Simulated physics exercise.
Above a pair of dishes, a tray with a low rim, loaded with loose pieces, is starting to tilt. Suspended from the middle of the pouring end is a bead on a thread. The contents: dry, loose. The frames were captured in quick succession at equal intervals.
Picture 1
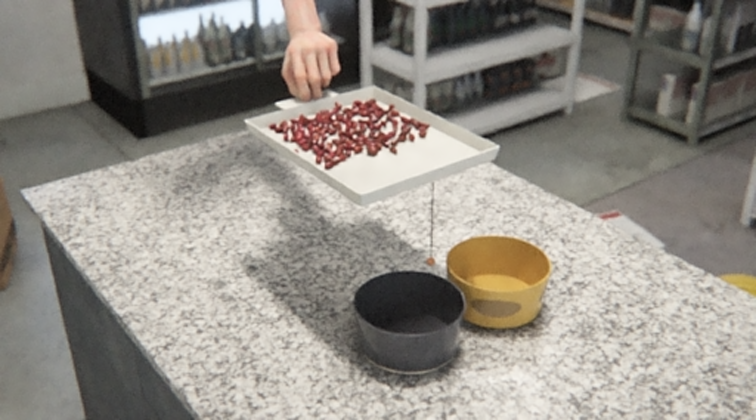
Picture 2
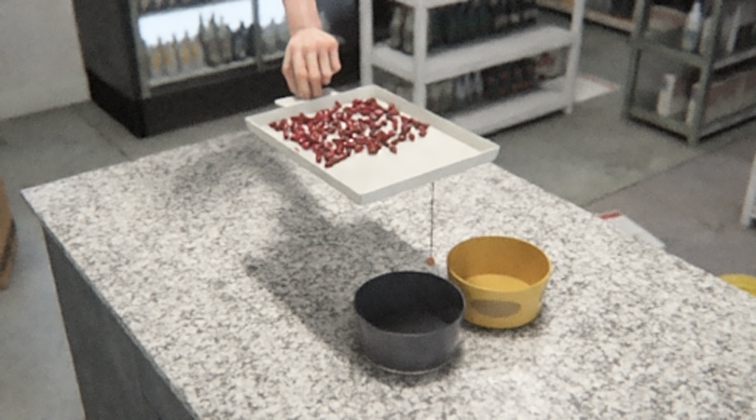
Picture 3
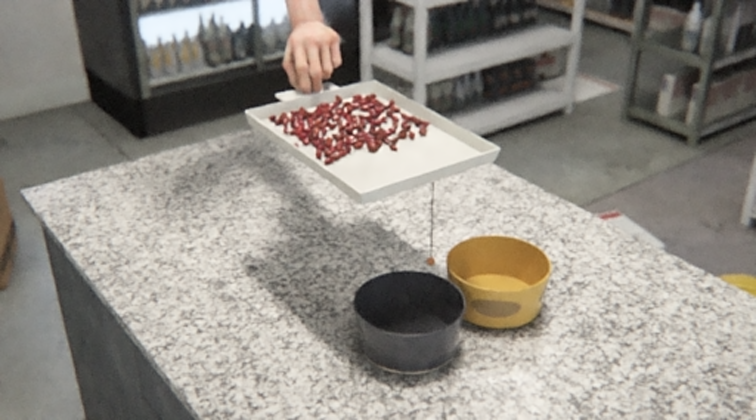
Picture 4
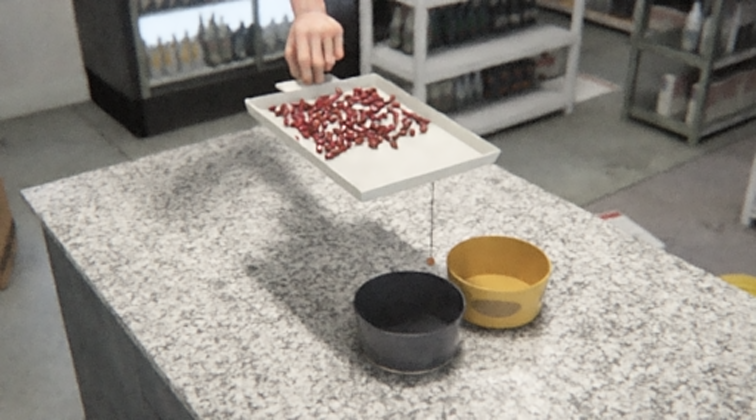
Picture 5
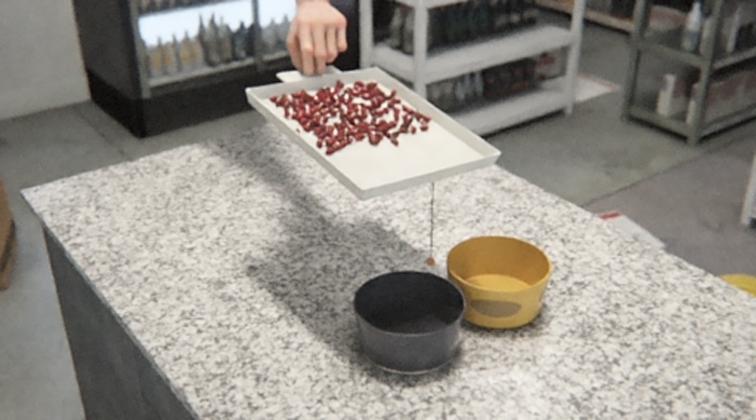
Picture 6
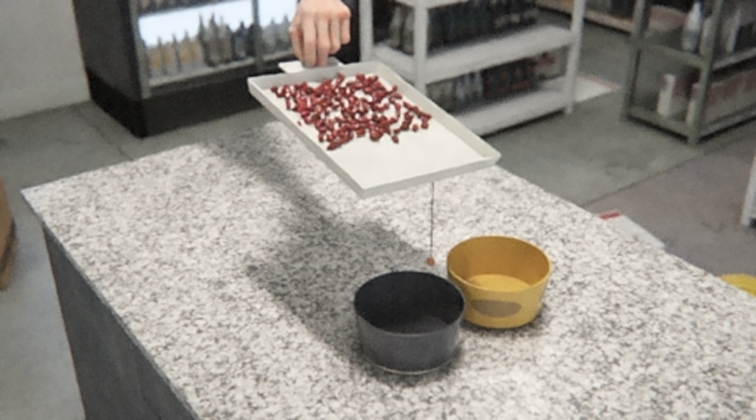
A shallow white tray scattered with dark red kidney beans is held by a hand at its far edge, above a speckled granite counter seen from a raised, still view. Below its near end, a small bead hangs on a thread beside a dark grey bowl at left and a yellow one at right, with bottle-filled shelves behind. The hand slowly raises the far edge, tilting the tray slightly toward the bowls.
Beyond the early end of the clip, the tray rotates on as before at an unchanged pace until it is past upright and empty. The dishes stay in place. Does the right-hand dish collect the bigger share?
The rightmost dish is going to catch more.
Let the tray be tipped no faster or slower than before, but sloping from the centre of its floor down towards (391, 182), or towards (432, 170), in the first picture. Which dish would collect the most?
The first tilt favours the dish to the left, the second the dish to the right.
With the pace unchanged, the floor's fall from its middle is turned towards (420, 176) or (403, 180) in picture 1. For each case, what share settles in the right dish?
In turn some 30 and 10 per cent.
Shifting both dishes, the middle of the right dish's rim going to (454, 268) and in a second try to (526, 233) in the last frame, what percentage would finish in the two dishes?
The first yields 60 per cent and the second 70 per cent.
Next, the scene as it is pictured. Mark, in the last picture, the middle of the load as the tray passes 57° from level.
Roughly at (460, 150).
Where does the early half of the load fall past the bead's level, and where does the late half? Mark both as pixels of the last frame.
At (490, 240) for the first part, then at (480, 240) for the others.
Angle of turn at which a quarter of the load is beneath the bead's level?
Roughly 100 degrees of turn.
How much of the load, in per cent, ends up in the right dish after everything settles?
Close to 100 in every hundred pieces.
Just after the last frame, tray tipped steeply; almost all on the tray; just a few in the right dish; about a tenth in the air.
A moment on, tray tipped right over; the larger part on the tray; roughly a quarter in the right dish; just a few outside both; just a few in the air.
Further on, tray tipped past a quarter turn; just a few in the left dish; almost all in the right dish; just a few outside both.
When it is over, tray tipped past a quarter turn; just a few in the left dish; almost all in the right dish; just a few outside both.
